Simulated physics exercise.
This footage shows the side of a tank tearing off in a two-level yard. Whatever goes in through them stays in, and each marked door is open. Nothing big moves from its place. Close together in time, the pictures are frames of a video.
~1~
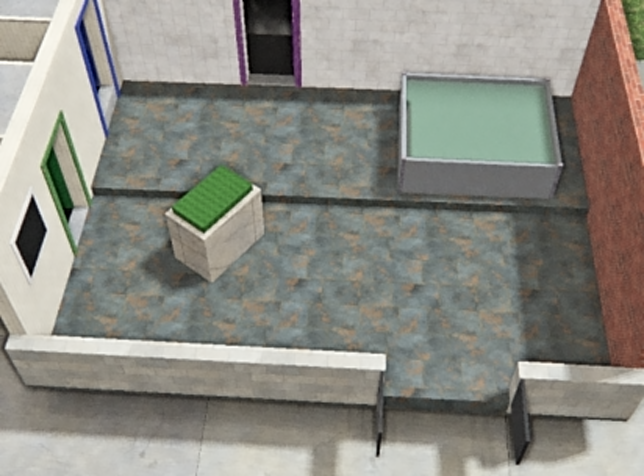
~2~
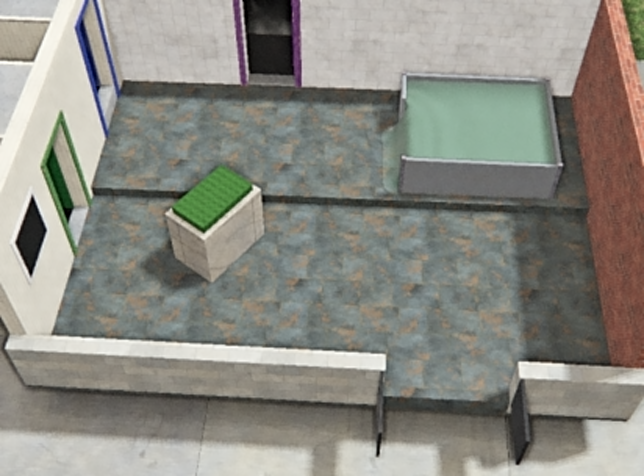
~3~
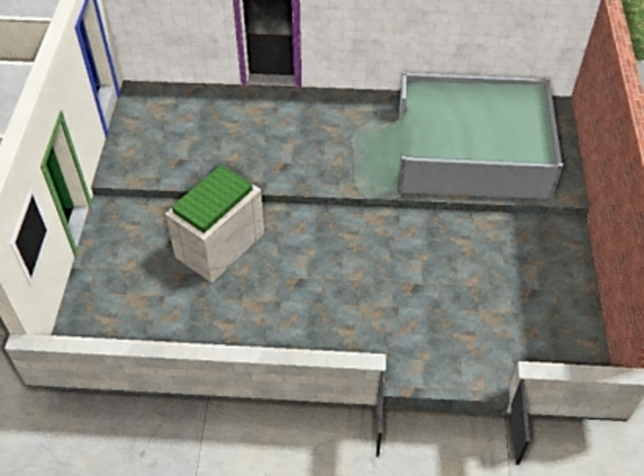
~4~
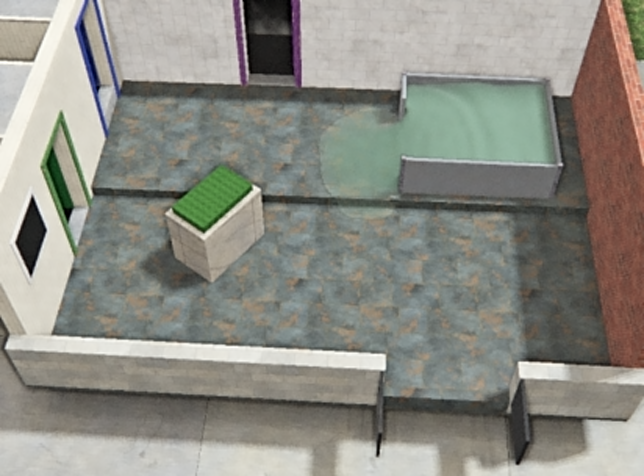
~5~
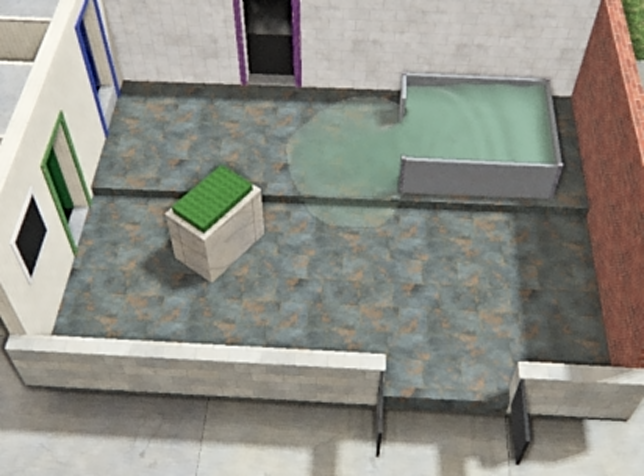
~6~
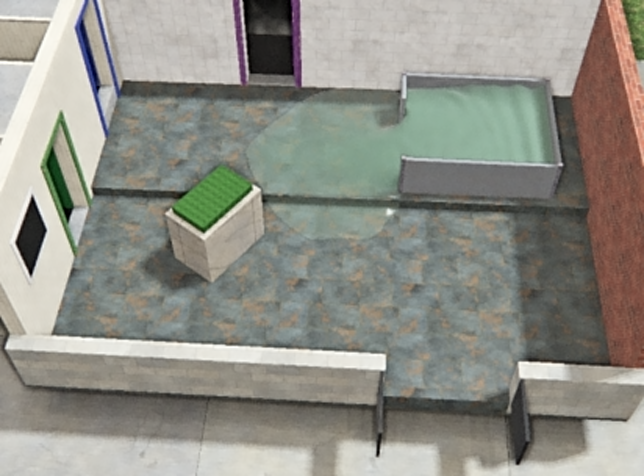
Pale green water pours from the open left side of a gray tank and spreads left and forward across the yard.
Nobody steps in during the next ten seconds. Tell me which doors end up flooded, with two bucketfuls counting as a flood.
The green door counts as over; the blue door counts as not over; the purple door counts as over.
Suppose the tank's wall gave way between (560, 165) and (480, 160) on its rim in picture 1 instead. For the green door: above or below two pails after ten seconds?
Here the green door overshoots.
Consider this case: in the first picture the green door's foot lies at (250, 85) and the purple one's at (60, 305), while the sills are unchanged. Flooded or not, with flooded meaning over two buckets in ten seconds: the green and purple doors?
Well, the green door tops the limit, but the purple door tops the limit.
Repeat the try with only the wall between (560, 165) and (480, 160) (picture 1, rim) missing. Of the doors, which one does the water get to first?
Go with the door marked green.
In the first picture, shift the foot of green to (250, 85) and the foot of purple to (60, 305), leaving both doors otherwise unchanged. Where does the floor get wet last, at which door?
That is the purple one.
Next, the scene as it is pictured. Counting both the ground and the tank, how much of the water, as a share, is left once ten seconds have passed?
My figure: Some 86 per cent.
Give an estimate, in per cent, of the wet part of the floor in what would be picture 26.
About 55 per cent.
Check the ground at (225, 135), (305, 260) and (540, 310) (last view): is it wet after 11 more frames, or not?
Same order as asked: Drenched; drenched; dry as before.
A moment on, water covers 35 % of the floor; the green door not reached, the blue door not reached, the purple door wet at the sill, nothing in.
Next, water covers 50 % of the floor; the green door under two buckets in, the blue door wet at the sill, nothing in, the purple door under two buckets in.
Then, water covers 55 % of the floor; the green door far over two buckets in, the blue door wet at the sill, nothing in, the purple door over two buckets in.
Later, water covers 65 % of the floor; the green door far over two buckets in, the blue door wet at the sill, nothing in, the purple door over two buckets in.
In the end, water covers 90 % of the floor; the green door far over two buckets in, the blue door wet at the sill, nothing in, the purple door over two buckets in.
